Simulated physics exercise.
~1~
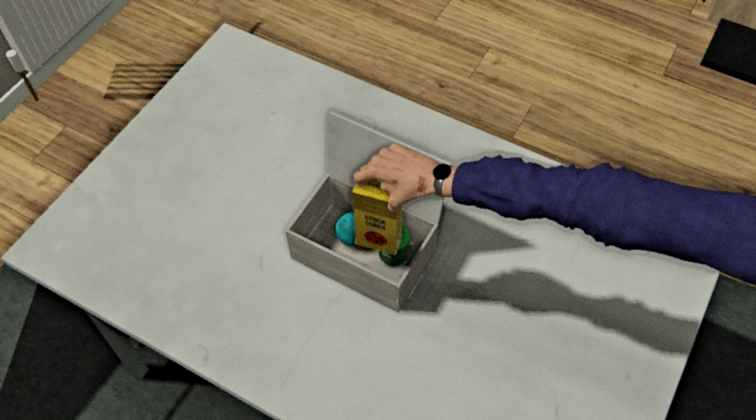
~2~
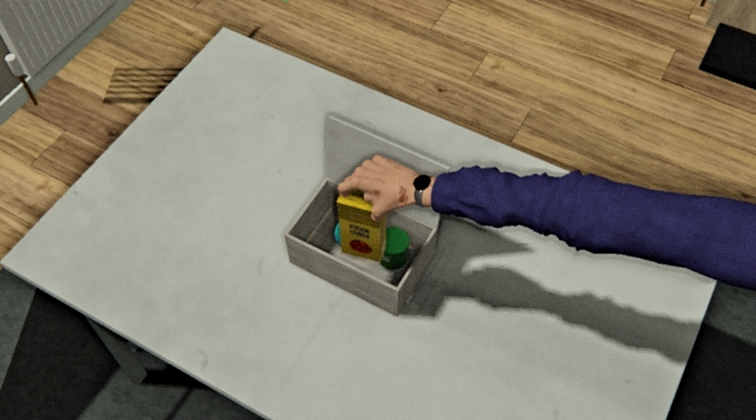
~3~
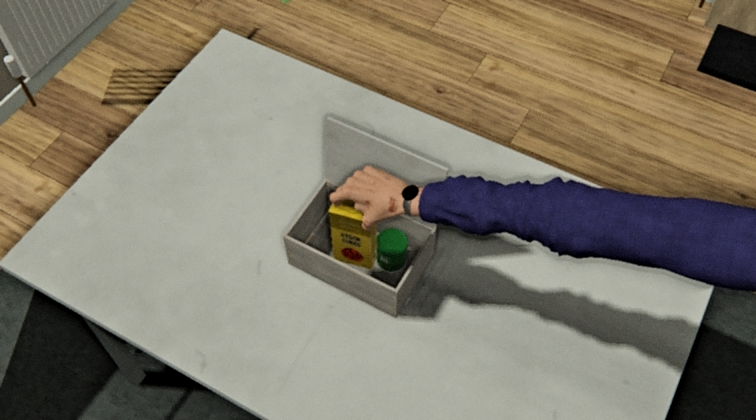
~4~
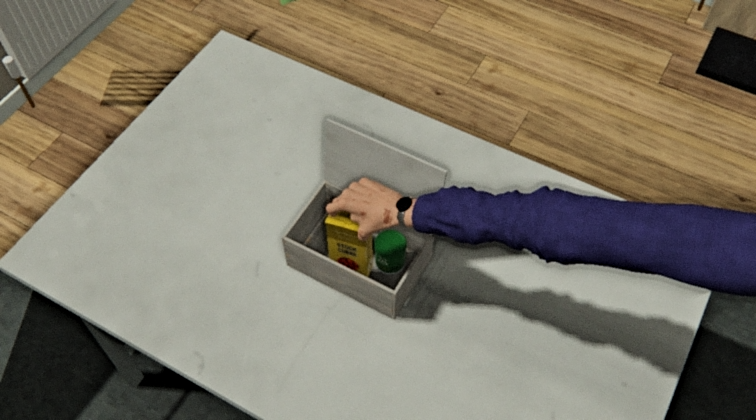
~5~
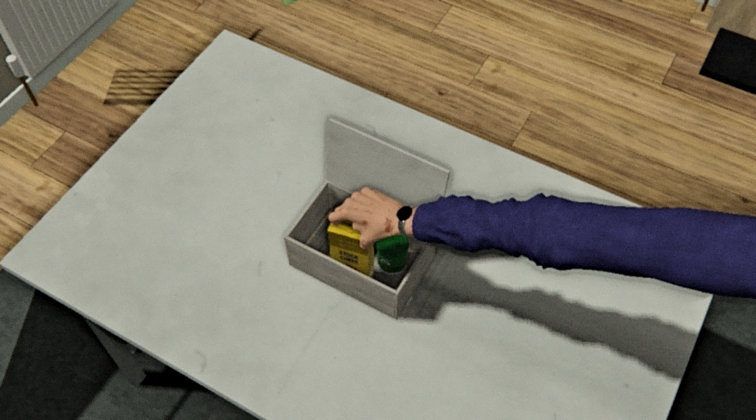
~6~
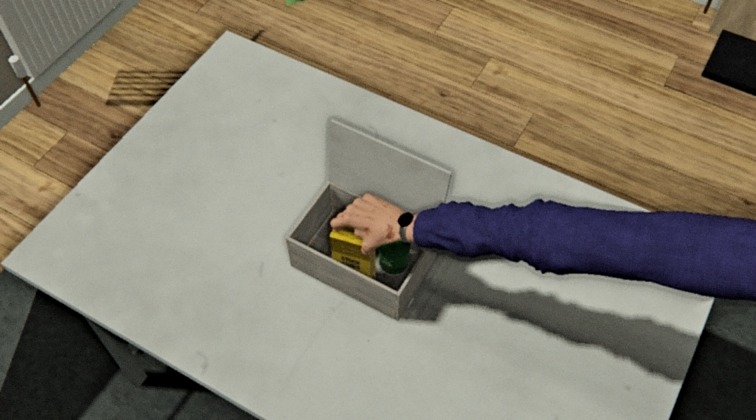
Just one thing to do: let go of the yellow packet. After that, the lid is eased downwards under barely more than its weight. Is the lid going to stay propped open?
Yes, it stays open.
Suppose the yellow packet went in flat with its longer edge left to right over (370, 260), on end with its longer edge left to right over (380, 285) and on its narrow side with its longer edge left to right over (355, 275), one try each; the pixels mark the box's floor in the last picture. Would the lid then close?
Results in order: Lid down, lid up, lid down.
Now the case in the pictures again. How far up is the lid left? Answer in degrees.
Some 30°.
Then, 1.40 s after the last picture, lid 72° above the rim.
Then, 2.00 s after the last picture, lid 35° above the rim.
At rest, lid 29° above the rim; left askew, yellow packet; the other 2 in place. Seen from the same camera at the end, yellow packet near (352, 262).
